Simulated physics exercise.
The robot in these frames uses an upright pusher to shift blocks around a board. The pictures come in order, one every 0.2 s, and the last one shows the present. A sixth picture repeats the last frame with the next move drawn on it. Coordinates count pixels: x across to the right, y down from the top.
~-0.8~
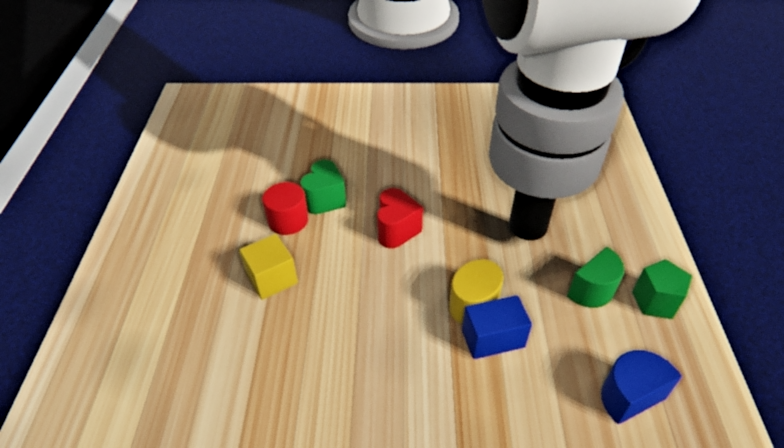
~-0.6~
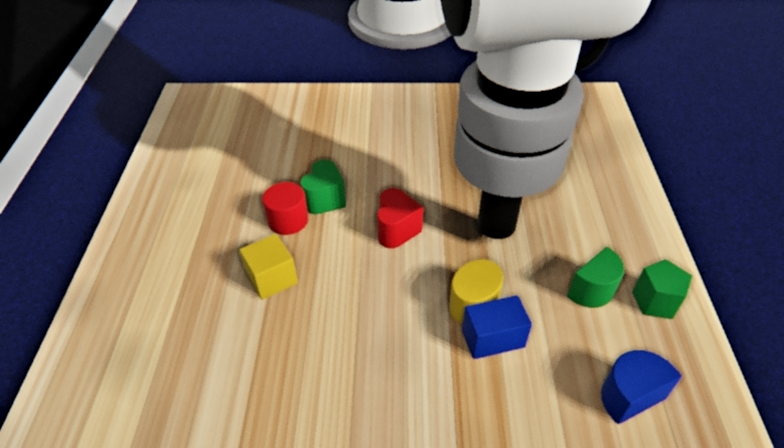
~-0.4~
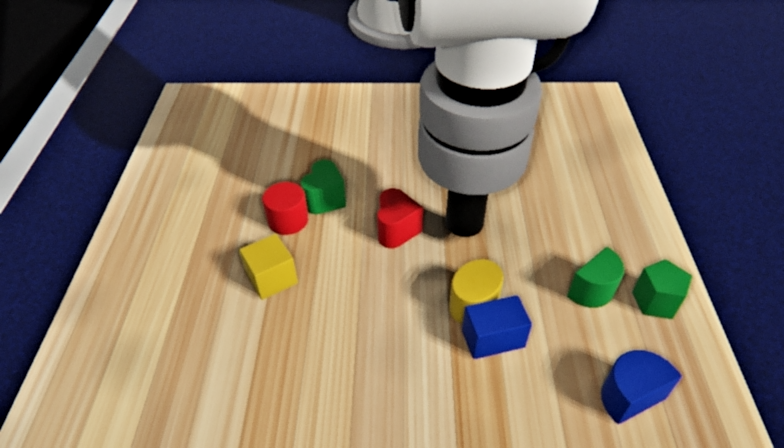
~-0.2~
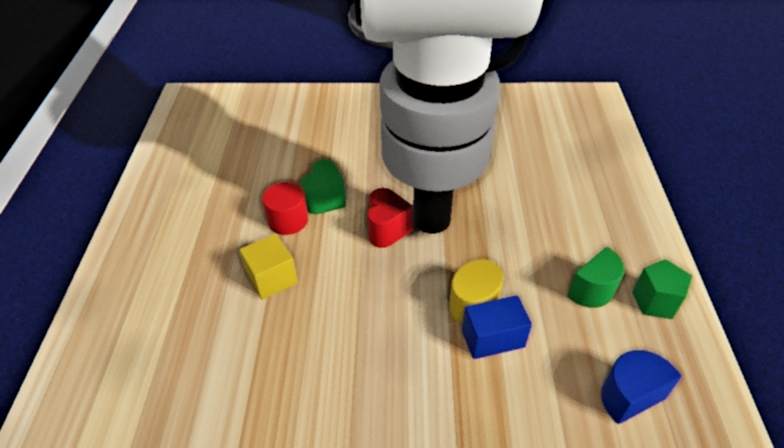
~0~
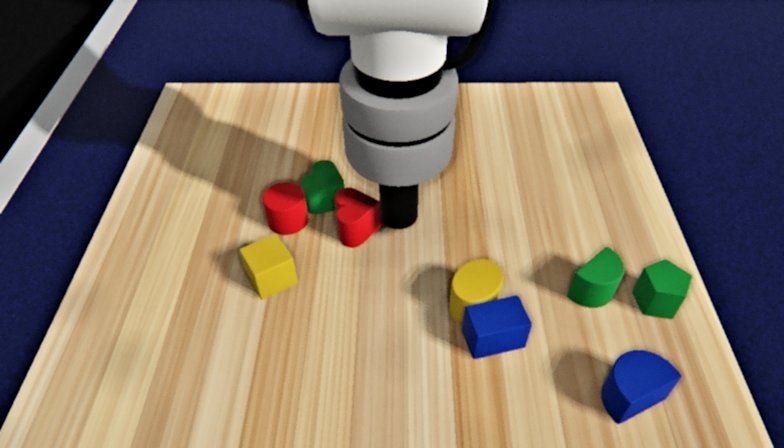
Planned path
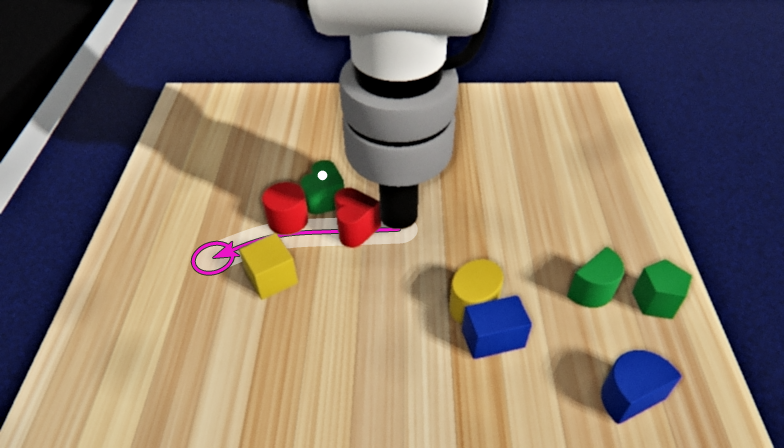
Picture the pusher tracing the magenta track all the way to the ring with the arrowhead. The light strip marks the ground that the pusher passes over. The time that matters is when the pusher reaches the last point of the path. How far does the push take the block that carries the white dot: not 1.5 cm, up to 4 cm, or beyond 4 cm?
The under 1.5 cm band.
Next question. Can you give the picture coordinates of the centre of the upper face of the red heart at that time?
So, by the moment the path ends, you'll find the top centre of the red heart at (165, 252).
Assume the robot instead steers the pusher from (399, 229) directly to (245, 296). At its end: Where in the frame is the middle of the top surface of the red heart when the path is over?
I'd guess (318, 206).
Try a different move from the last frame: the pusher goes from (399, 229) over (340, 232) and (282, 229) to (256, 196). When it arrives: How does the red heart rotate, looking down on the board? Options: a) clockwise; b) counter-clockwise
That would be b.
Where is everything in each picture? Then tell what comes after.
The first frame shows pusher tip at (528, 227); block tops, yellow square piece at (266, 254); red circular block at (283, 196); green heart at (322, 175); red heart at (397, 205).
The second frame shows pusher at (496, 226); blocks unchanged.
The third frame shows pusher at (464, 224); blocks unchanged.
The fourth frame shows pusher at (432, 220); red heart at (387, 205).
The fifth frame shows pusher at (399, 216); yellow square piece at (266, 254); red circular block at (283, 196); green heart at (322, 175); red heart at (354, 204).
Path on the board, from (399, 229) by way of (337, 231) and (275, 236) to (213, 258); the dot is on the green heart.
On the path given first. One third of the way, pusher at (334, 218); red circular block at (250, 197); red heart at (290, 213), turned 25° anticlockwise.
Two thirds of the way, pusher at (271, 223); yellow square piece at (252, 262), turned 40° anticlockwise; red circular block at (224, 198); red heart at (231, 226), turned 70° anticlockwise.
At the end, pusher at (208, 245); yellow square piece at (252, 262), turned 40° anticlockwise; red circular block at (215, 199); green heart in place; red heart at (165, 252), turned 75° anticlockwise.
